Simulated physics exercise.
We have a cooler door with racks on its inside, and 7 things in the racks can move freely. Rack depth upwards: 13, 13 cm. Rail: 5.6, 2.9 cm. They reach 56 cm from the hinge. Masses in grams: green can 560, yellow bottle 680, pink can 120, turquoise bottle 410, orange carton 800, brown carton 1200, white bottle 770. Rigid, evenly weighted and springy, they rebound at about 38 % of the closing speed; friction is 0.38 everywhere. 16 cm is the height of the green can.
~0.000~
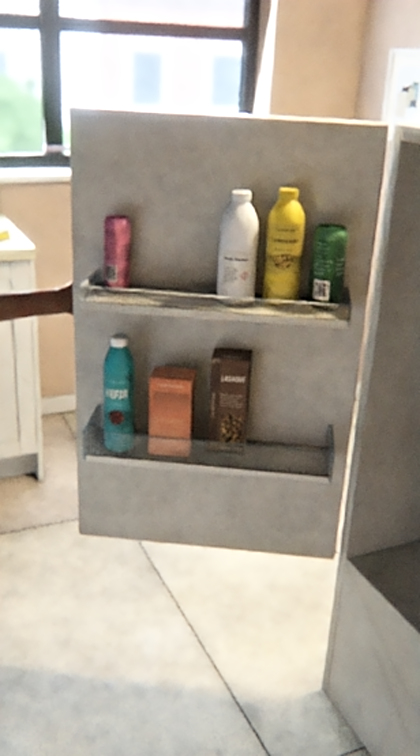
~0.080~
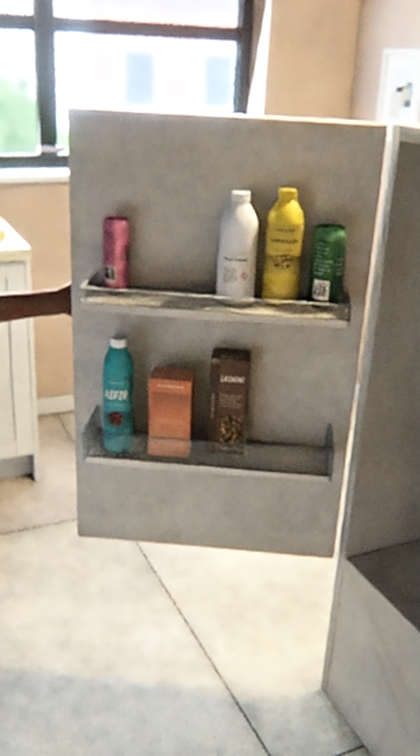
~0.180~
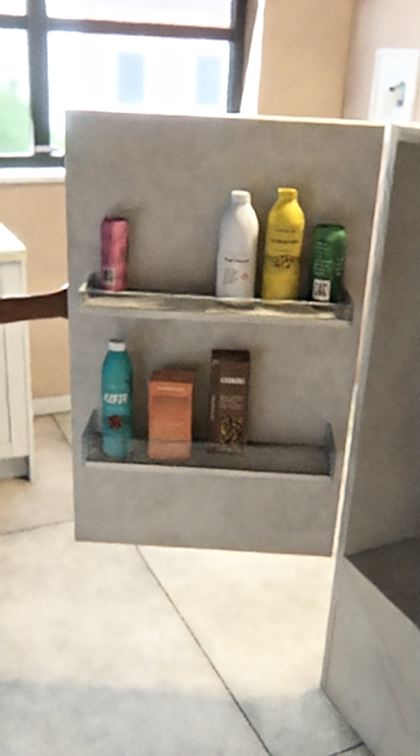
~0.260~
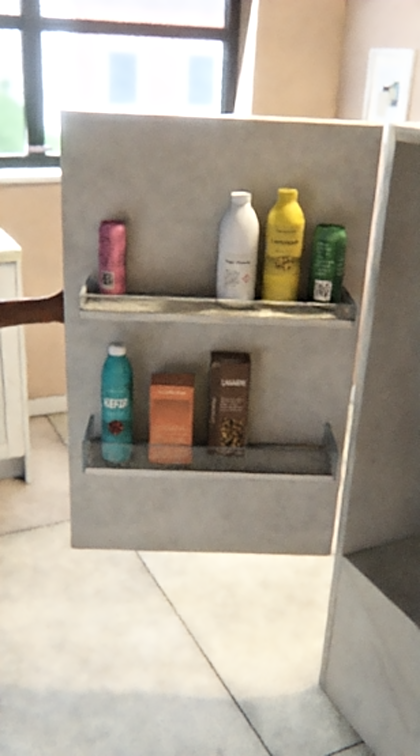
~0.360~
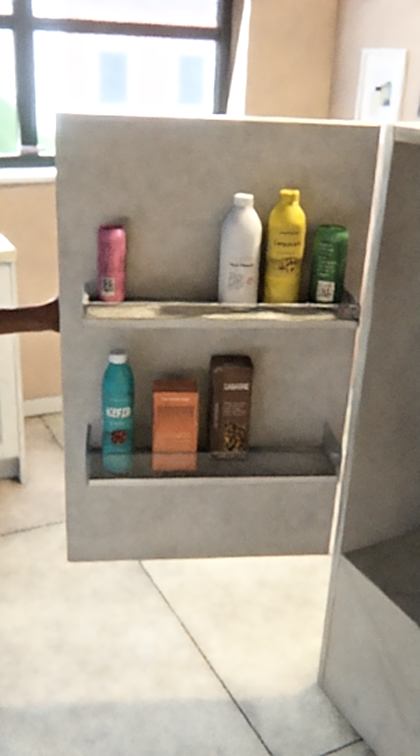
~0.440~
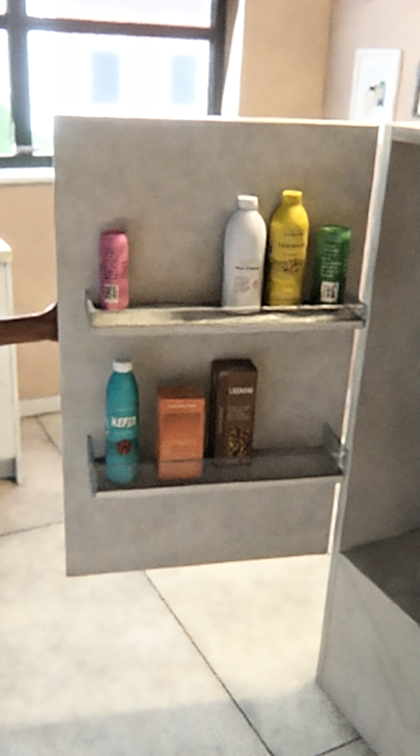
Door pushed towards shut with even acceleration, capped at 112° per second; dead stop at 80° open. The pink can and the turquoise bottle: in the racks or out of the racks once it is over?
At the end, the pink can exits the holder; the turquoise bottle exits the holder.
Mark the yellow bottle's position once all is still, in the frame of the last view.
I'd put it at around (319, 262).
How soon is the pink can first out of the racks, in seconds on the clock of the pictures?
At around 0.9 seconds on the pictures' clock.
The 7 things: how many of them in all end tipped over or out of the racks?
That makes 2.
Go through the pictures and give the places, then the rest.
In the first frame, door at 120°; pink can (117, 254); turquoise bottle (119, 392).
In the second frame, door at 120°; orange carton (172, 412); brown carton (228, 401).
In the third frame, door at 118°; white bottle (238, 248); green can (326, 267).
In the fourth frame, door at 115°; yellow bottle (283, 248); orange carton (172, 419).
In the fifth frame, door at 111°; brown carton (229, 409); white bottle (240, 253).
In the sixth frame, door at 106°; pink can (114, 272); turquoise bottle (123, 420).
By 1.14 s, door at 80°; pink can and turquoise bottle now out of the racks; brown carton tilted 12°; white bottle 3 cm from its spot.
By 1.44 s, door at 80°; brown carton tilted 4°; white bottle 3 cm from its spot.
When it is over (2.7 s), out of the racks, pink can and turquoise bottle; the other 5 within 5 cm of the start.
